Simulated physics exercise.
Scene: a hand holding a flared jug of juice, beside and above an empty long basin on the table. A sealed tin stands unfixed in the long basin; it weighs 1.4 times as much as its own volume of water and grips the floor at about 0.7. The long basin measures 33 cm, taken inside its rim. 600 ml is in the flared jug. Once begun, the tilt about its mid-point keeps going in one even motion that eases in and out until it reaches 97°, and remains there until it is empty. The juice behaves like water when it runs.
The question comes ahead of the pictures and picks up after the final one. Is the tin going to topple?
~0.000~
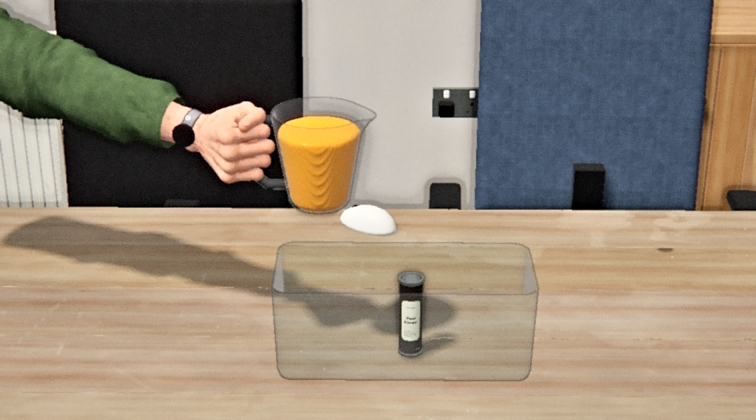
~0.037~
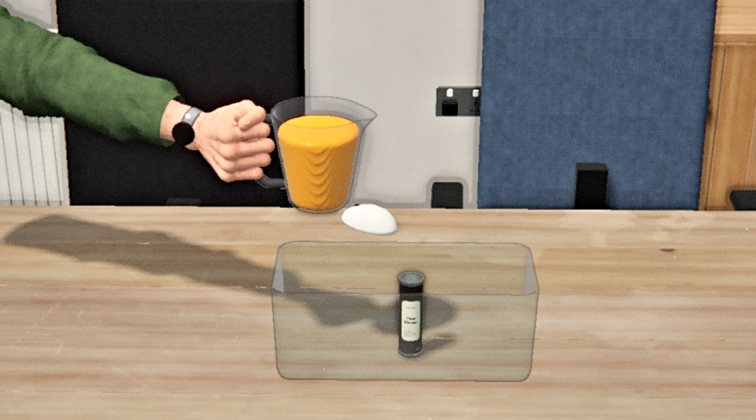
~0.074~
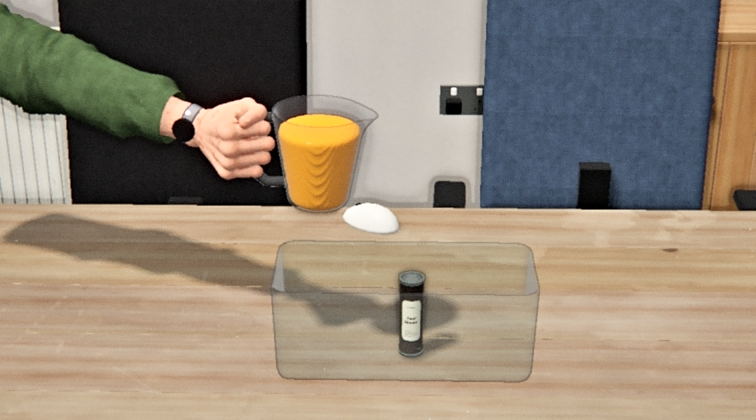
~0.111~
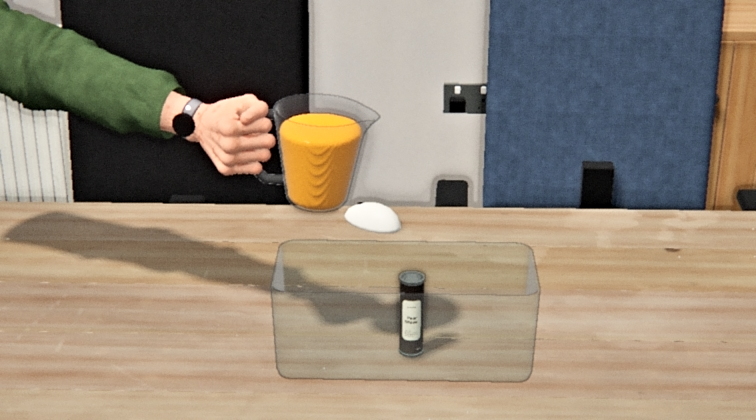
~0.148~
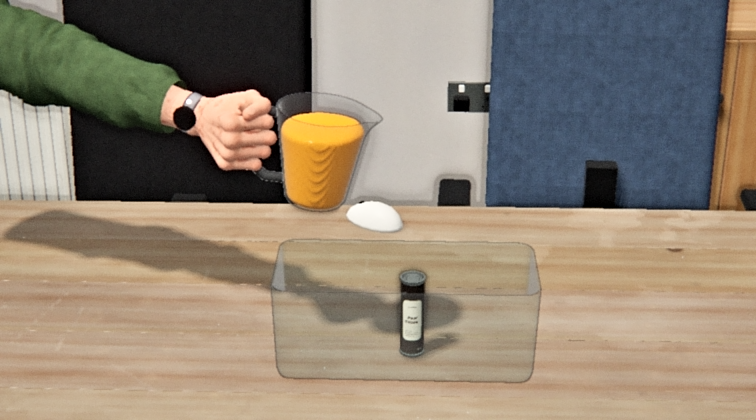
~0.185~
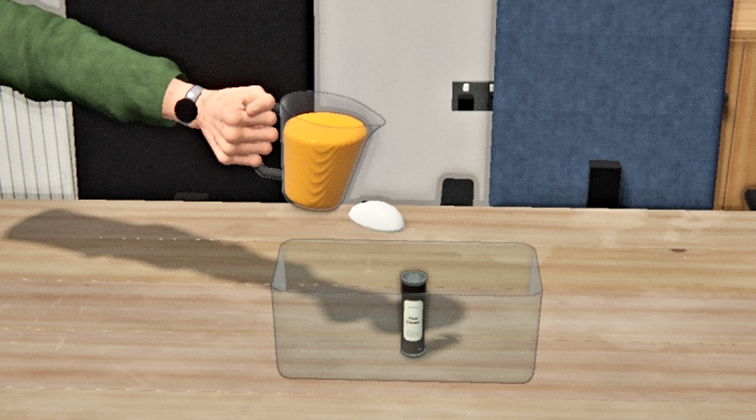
No.
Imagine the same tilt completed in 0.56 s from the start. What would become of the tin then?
The tin stays on its base.
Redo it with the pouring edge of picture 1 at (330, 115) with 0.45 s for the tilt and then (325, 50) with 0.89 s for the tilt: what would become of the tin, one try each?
Trial 1 - tin tips; trial 2 - tin tips.
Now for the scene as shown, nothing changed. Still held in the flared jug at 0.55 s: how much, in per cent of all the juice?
Near 80 in a hundred.
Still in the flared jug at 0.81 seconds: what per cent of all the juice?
28 in a hundred, give or take.
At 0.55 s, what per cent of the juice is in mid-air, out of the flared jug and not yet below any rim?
Near 18 per cent of it all.
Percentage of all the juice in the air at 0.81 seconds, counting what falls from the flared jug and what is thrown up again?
About 22 % of the total.
By 0.55 s the tilt is 65° and 80 per cent is still to pour; the tin stands where it began.
By 0.81 s the tilt is 95° and 27 per cent is still to pour; the tin stands where it began.
By 1.09 s the tilt is 97° and 2 per cent is still to pour; the tin stands where it began.
By 1.39 s the tilt is 97° and 0 per cent is still to pour; the tin stands where it began.
At rest the tin stands where it began.
